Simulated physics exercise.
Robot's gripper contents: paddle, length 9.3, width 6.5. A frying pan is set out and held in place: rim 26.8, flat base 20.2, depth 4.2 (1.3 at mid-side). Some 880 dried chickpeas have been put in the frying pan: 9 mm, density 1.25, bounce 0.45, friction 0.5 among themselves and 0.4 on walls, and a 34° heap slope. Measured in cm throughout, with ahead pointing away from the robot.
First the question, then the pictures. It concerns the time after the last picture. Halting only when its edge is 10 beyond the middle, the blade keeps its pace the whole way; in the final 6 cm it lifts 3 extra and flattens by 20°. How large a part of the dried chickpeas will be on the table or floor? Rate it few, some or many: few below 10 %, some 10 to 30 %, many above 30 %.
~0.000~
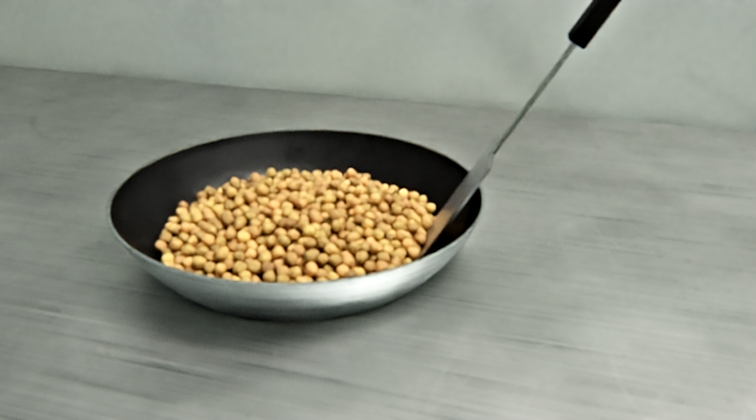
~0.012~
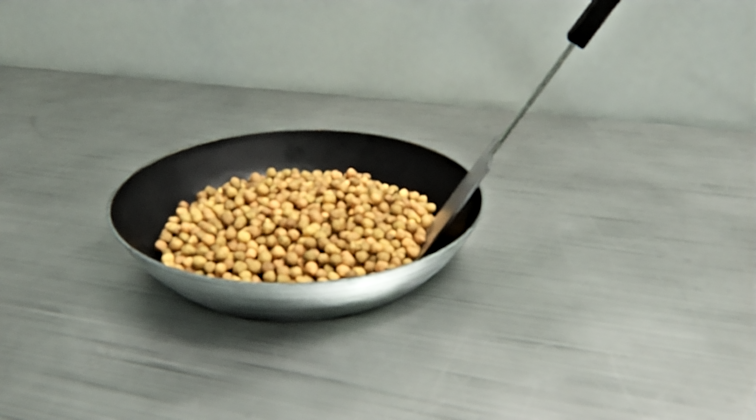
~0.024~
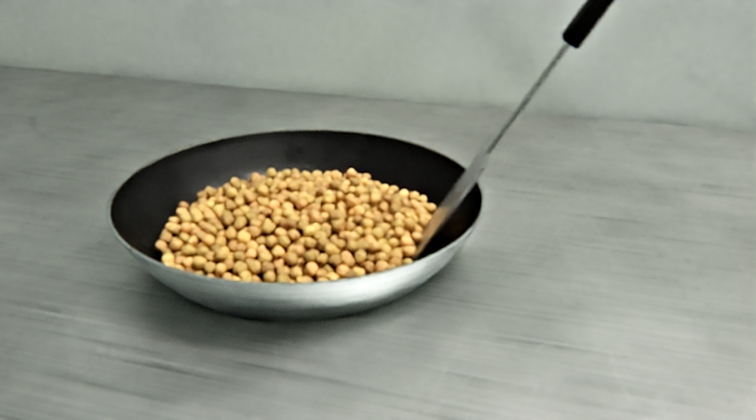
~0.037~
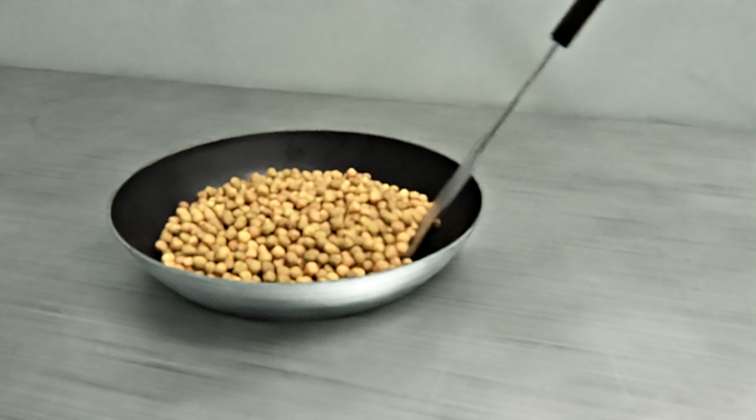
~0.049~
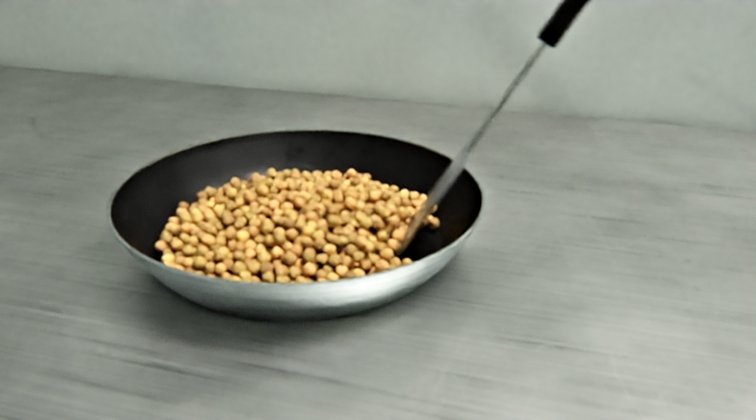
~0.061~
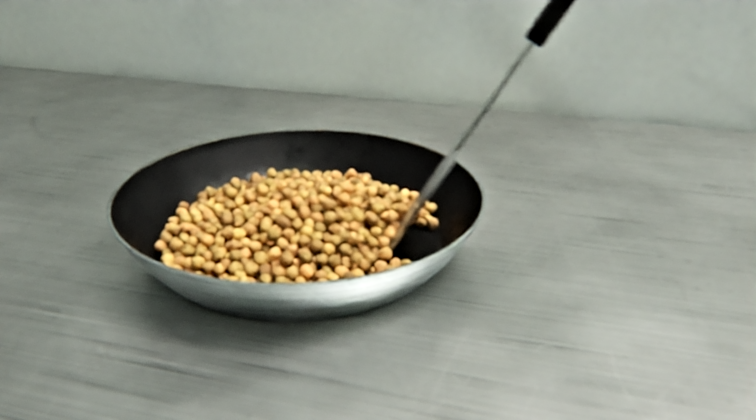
Few, below 10 %.
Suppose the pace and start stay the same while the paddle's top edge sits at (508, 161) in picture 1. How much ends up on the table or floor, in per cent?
I'd estimate close to 5 per cent.
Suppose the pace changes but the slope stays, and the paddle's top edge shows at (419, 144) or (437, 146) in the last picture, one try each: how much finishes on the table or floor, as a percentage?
About 20 and 15 percent.
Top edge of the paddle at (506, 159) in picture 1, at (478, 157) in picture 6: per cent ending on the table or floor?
Some 5 per cent.
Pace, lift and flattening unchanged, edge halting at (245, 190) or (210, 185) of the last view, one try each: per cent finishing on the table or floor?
Around 0 per cent for the first try and 0 per cent for the second.
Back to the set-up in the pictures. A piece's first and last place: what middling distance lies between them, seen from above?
Level distance of around 3 cm.
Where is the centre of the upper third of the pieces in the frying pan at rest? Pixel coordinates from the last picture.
The centre sits at about (195, 199).
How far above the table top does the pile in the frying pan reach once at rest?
Roughly 5.0 centimetres.
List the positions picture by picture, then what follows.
In the first frame, the paddle top edge at (494, 151), sloping 61°; upper third of the load around (305, 217), from x 160 to 435, top at y 175; 877 in the frying pan.
In the second frame, the paddle top edge at (494, 151), sloping 61°; upper third of the load around (306, 218), from x 160 to 435, top at y 175.
In the third frame, the paddle top edge at (489, 151), sloping 61°; upper third of the load around (309, 218), from x 160 to 435, top at y 175.
In the fourth frame, the paddle top edge at (480, 150), sloping 61°; upper third of the load around (314, 218), from x 160 to 435, top at y 175.
In the fifth frame, the paddle top edge at (469, 149), sloping 61°; upper third of the load around (315, 216), from x 160 to 435, top at y 175.
In the sixth frame, the paddle top edge at (458, 148), sloping 61°; upper third of the load around (313, 214), from x 160 to 435, top at y 175; 877 in the frying pan.
After 0.16 s, sloping 61°, highest piece 5 above the table; 877 in the frying pan.
After 0.27 s, sloping 55°, highest piece 5 above the table; 877 in the frying pan.
After 0.52 s, sloping 41°, highest piece 5 above the table; 829 in the frying pan, 46 on the table or floor, 2 on the blade or in flight.
After 1.57 s, sloping 41°, highest piece 5 above the table; 828 in the frying pan, 49 on the table or floor.
In the end, 828 in the frying pan, 49 on the table or floor. That is 6 % on the table or floor.
